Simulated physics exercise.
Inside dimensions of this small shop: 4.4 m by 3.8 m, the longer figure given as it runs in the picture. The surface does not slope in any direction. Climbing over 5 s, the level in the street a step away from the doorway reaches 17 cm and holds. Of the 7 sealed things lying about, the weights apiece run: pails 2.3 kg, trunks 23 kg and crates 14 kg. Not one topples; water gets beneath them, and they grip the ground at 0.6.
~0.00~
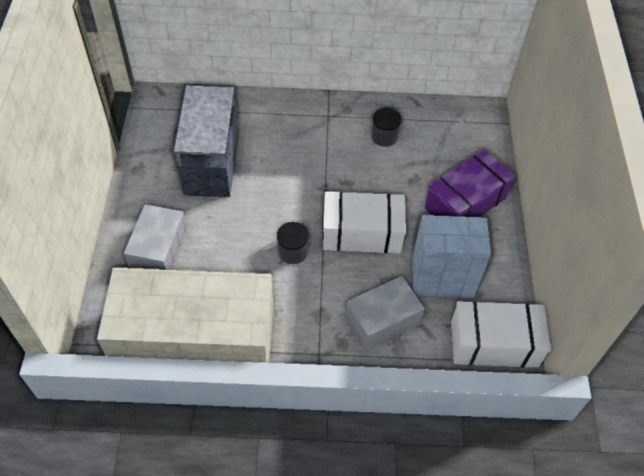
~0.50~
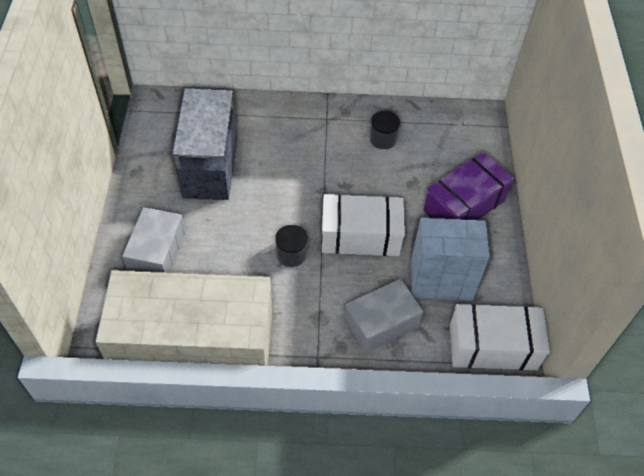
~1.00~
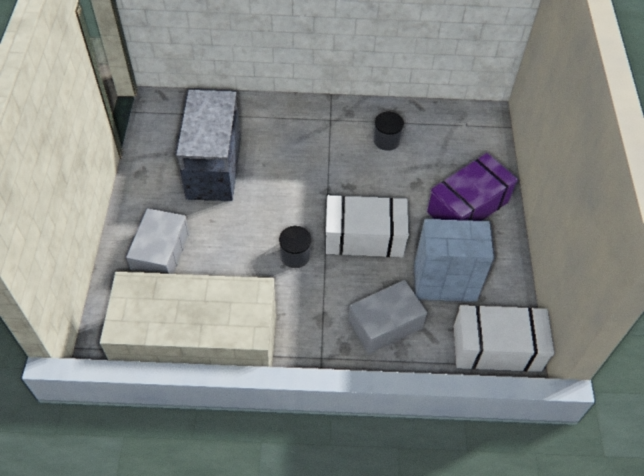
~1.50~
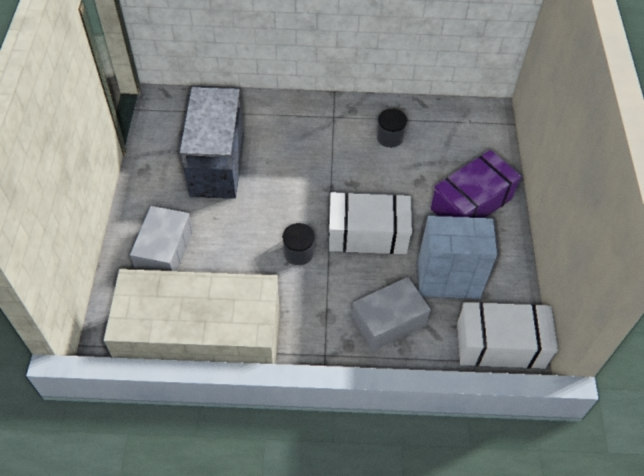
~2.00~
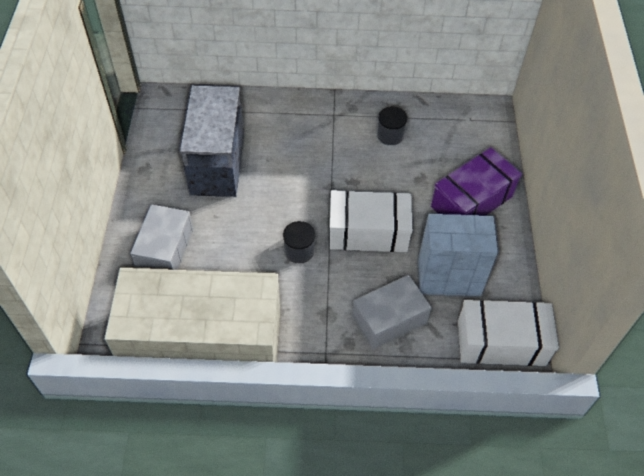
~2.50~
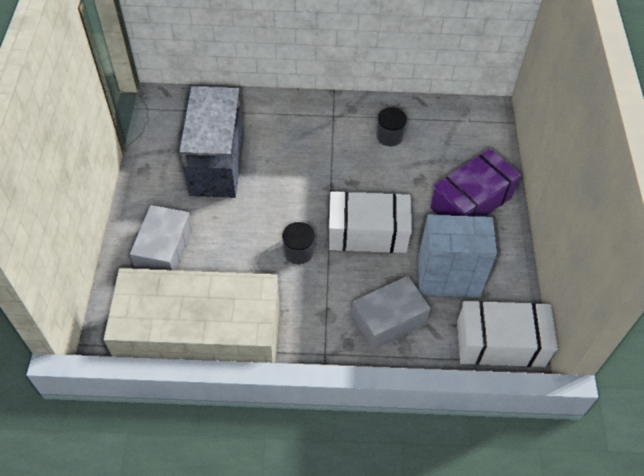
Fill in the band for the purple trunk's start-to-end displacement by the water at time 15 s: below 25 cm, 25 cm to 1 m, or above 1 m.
Displacement band: 25 cm to 1 m.
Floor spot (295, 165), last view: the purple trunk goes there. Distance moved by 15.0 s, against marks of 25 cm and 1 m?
I'd say it sits almost still.
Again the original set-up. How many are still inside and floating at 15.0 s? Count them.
My tally comes to 6.
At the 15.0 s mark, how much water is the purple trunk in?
Depth: About 9 cm.
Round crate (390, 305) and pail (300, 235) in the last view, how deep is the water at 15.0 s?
First roughly 7 cm, second roughly 7 cm.
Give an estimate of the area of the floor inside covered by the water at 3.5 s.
I'd put it close to 1.0 m2.
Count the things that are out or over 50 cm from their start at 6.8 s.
That would be 0.
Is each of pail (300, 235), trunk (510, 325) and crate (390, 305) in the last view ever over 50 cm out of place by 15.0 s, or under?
Beyond, within, within.
After 3.5 s the purple trunk is near (478, 180), 0.0 m from its start, aground; 0 afloat.
After 6.8 s the purple trunk is near (478, 180), 0.0 m from its start, aground; 0 afloat.
After 11.0 s the purple trunk is near (489, 214), 0.4 m from its start, afloat; 2 afloat.
After 15.0 s the purple trunk is near (500, 224), 0.6 m from its start, afloat; 6 afloat.
